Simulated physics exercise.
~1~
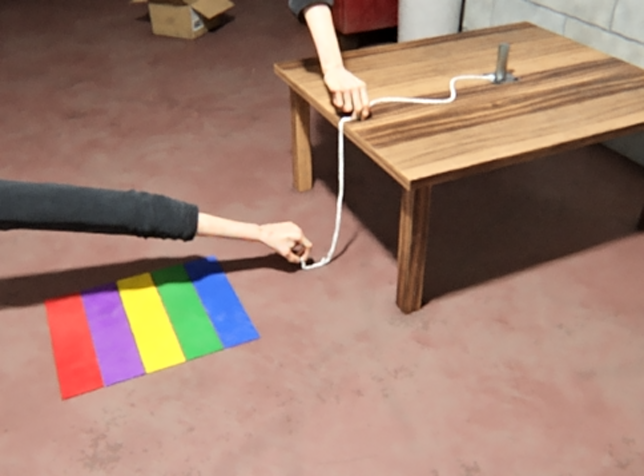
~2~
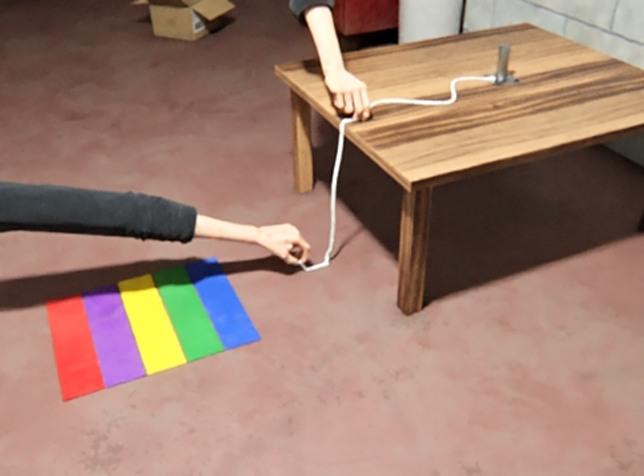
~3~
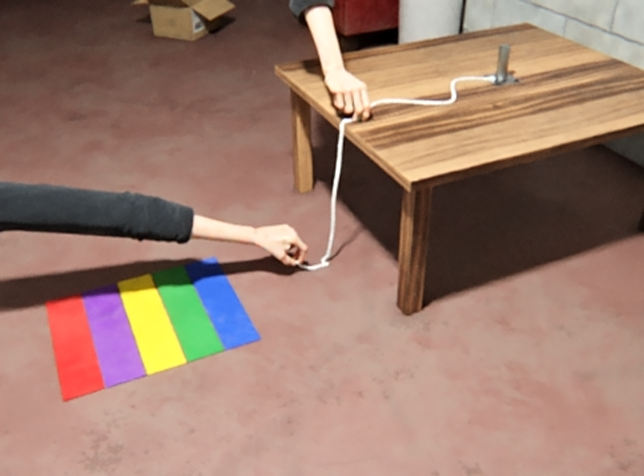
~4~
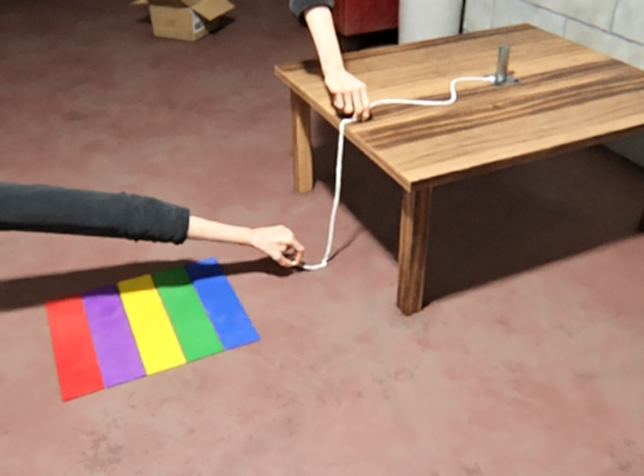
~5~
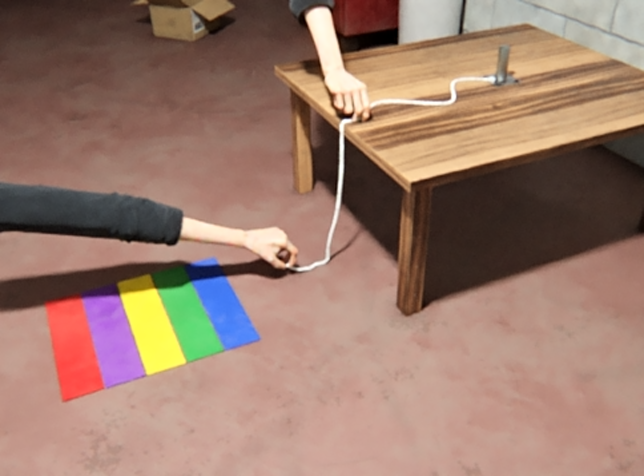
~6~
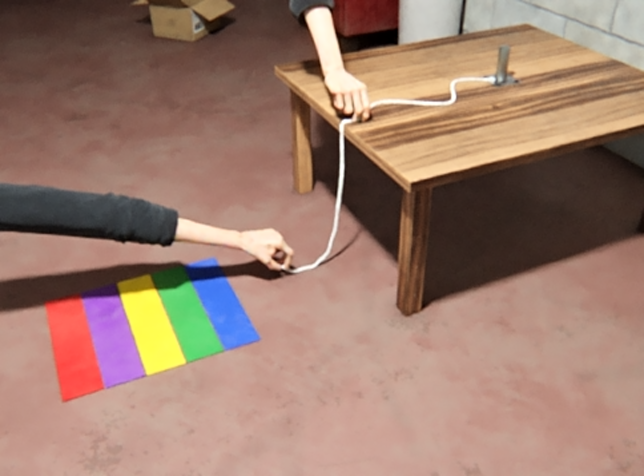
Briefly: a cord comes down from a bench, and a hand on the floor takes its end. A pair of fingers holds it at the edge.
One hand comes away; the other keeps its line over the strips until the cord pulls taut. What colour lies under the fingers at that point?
Yellow.
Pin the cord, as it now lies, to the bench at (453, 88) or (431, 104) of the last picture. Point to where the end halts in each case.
Around (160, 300), then around (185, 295).
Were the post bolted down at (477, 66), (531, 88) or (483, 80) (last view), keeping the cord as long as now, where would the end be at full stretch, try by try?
Going by the last picture, roughly (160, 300), (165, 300) and (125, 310).
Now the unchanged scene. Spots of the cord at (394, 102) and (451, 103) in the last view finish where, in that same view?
First one close to (370, 113), second close to (418, 101).
Soon after, end near (214, 286); over blue.
Then, end near (172, 297); over green.
At full stretch, end near (147, 304); over yellow. The yellow one.
